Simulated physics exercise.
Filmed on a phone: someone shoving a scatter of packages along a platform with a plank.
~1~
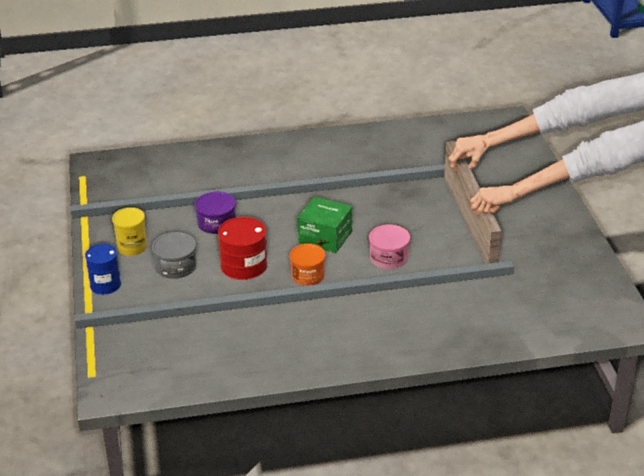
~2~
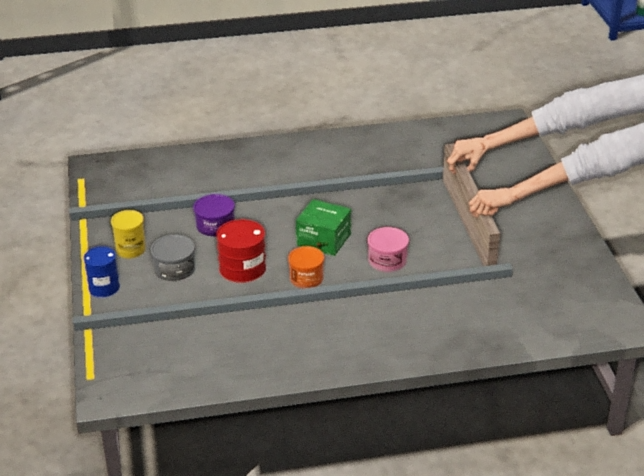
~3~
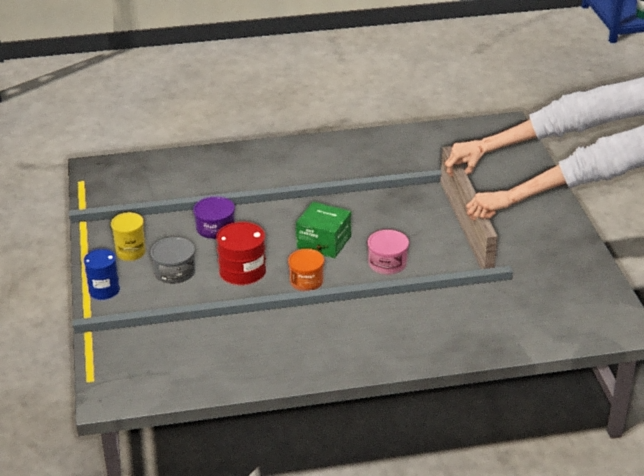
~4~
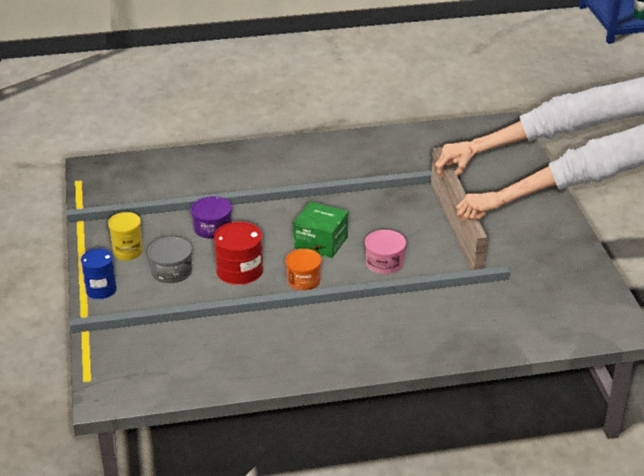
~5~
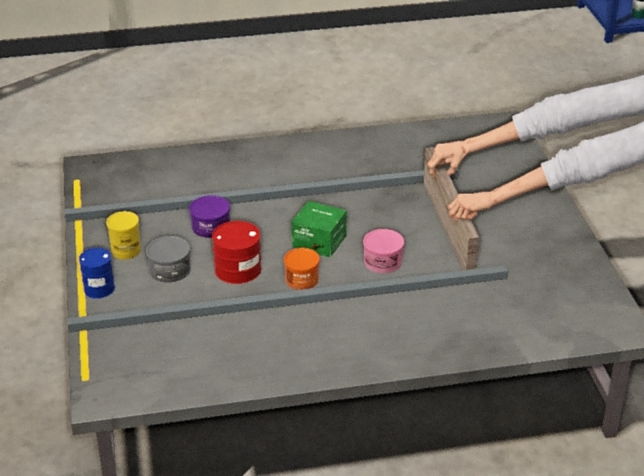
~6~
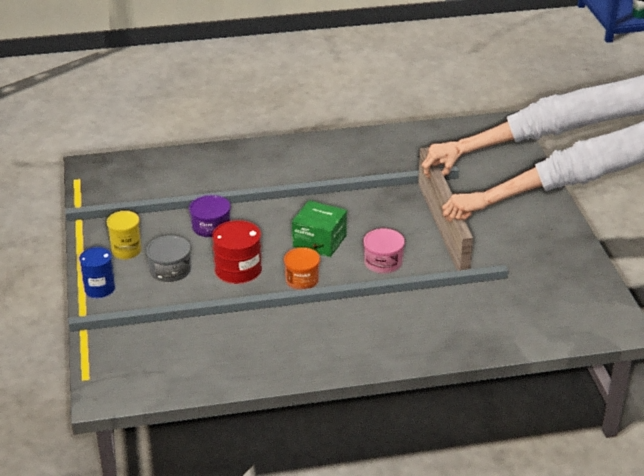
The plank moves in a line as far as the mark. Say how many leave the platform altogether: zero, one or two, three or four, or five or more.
The number that fall off is five or more.
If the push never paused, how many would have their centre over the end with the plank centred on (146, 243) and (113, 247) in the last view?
Place by place, 2 and 5.
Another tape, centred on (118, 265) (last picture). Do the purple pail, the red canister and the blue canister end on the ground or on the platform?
The purple pail remains up, the red canister drops off, the blue canister drops off.
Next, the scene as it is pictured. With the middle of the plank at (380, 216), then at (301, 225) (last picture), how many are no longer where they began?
1 and 3.
Soon after, none off yet; blue canister at rest near (97, 273); yellow pail at rest near (125, 236); grey pail at rest near (169, 259).
After that, none off yet; blue canister at rest near (97, 273); yellow pail at rest near (125, 236); grey pail displaced about its own width near (143, 261).
And then, none off yet; blue canister tilting a little near (53, 284); yellow pail displaced about its own width near (82, 234); grey pail tilting a little near (57, 258).
In the end, the number that fall off is five or more; gone, pink pail, green box, orange pail, red canister, purple pail, grey pail, yellow pail and blue canister.
